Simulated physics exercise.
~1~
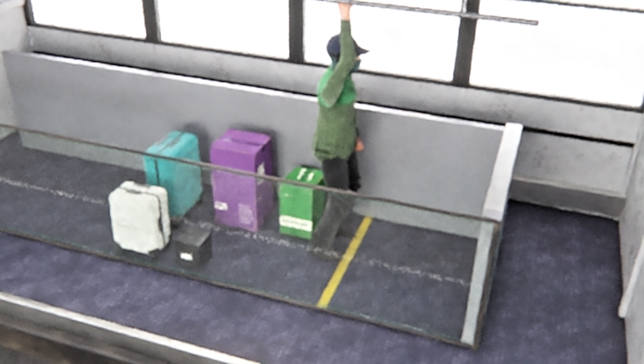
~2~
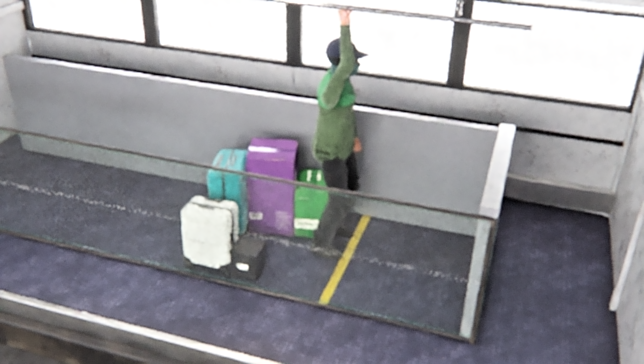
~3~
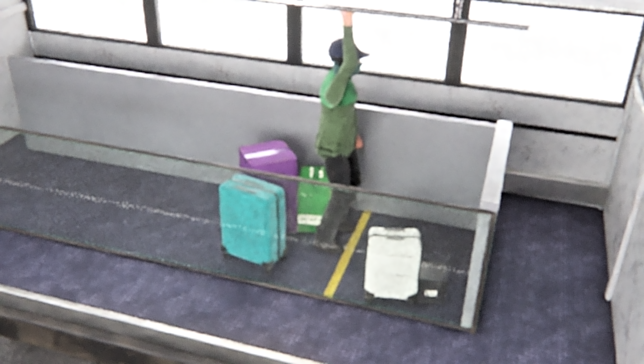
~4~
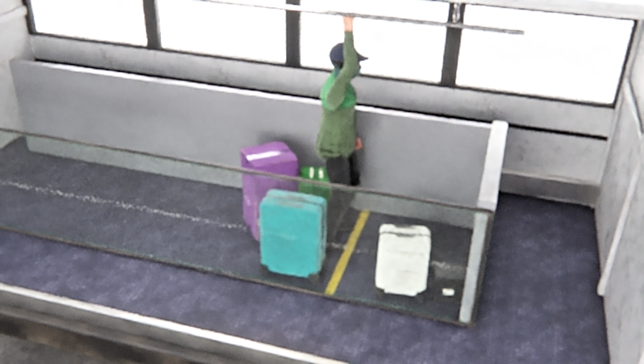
At first, a traveller in a green jacket and dark cap stands holding an overhead rail, with white, teal, purple and green luggage and a small black tub grouped to the left of a yellow floor line. The white case, teal case, purple bag and black tub shift right, crowding towards the green pack by the traveller's legs. Next the white case travels across the line near the front, while the teal case moves forward and right. Finally the teal case edges farther right but stays short of the line, with the purple bag and green pack behind it, and the white case stands upright beyond.
